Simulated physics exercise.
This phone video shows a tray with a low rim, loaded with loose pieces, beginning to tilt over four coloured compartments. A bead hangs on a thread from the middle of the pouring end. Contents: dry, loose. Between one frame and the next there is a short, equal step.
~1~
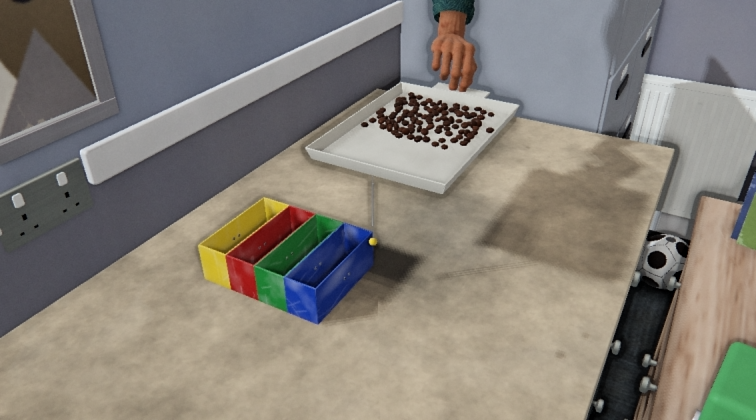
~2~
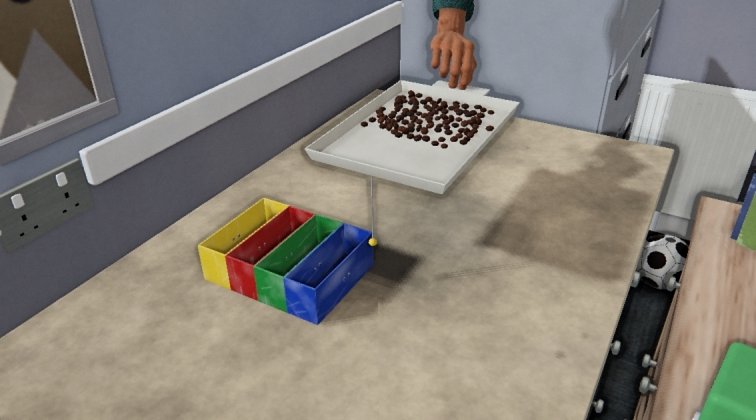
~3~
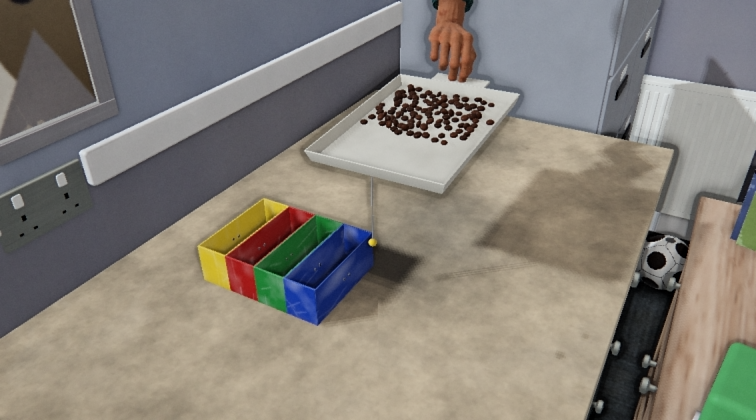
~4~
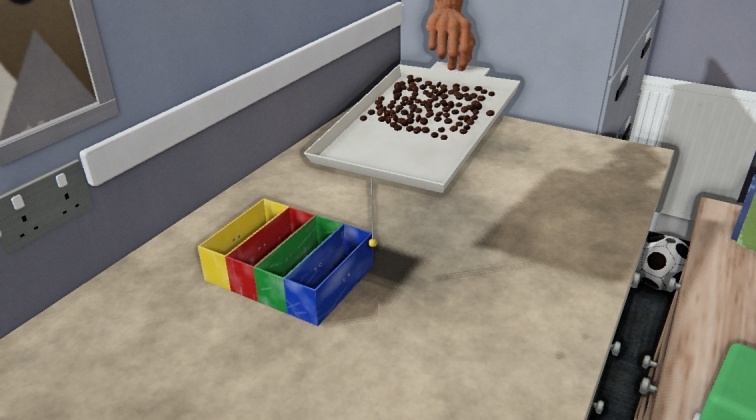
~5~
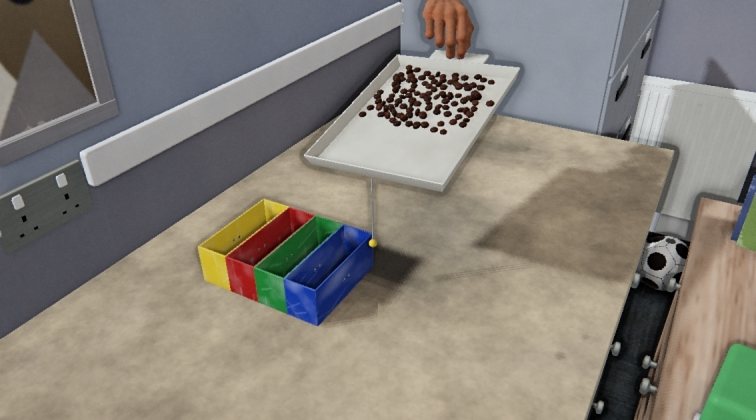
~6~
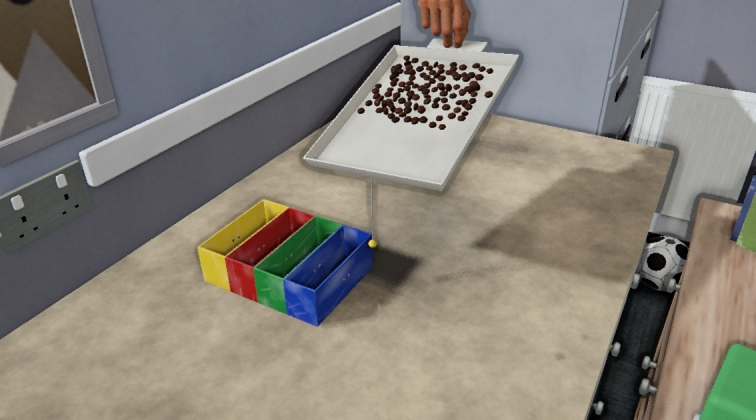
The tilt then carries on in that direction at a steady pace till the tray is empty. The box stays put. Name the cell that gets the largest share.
Green.
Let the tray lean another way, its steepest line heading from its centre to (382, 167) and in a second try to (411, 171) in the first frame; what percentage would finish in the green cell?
About 20 % and 0 %.
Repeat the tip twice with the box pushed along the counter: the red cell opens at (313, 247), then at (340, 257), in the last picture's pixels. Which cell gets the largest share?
So the first one goes to the cell in red and the second to that yellow cell.
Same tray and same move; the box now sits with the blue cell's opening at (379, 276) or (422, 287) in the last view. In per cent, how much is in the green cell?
The first try yields 20% and the second yields 0%.
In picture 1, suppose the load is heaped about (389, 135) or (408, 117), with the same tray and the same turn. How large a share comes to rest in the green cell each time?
Close to 50 in a hundred, then close to 50 in a hundred.
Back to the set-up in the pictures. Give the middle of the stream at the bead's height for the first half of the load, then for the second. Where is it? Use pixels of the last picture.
It goes through near (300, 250) first, then near (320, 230).
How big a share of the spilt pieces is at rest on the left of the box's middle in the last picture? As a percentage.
Roughly 10 in a hundred.
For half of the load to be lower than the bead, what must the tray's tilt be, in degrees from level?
At some 80 degrees.
Just after the last frame, tray tipped steeply; the larger part on the tray; roughly a quarter falling or outside the box.
A moment on, tray tipped past a quarter turn; about a tenth on the tray; roughly a third in the green cell; roughly a quarter in the blue cell; about a tenth in the red cell; roughly a quarter falling or outside the box.
Further on, tray tipped past a quarter turn; roughly half in the green cell; roughly a quarter in the blue cell; about a tenth in the red cell; roughly a quarter falling or outside the box.
When it is over, tray tipped past a quarter turn; roughly half in the green cell; roughly a quarter in the blue cell; about a tenth in the red cell; not one in the yellow cell; roughly a quarter outside the box.
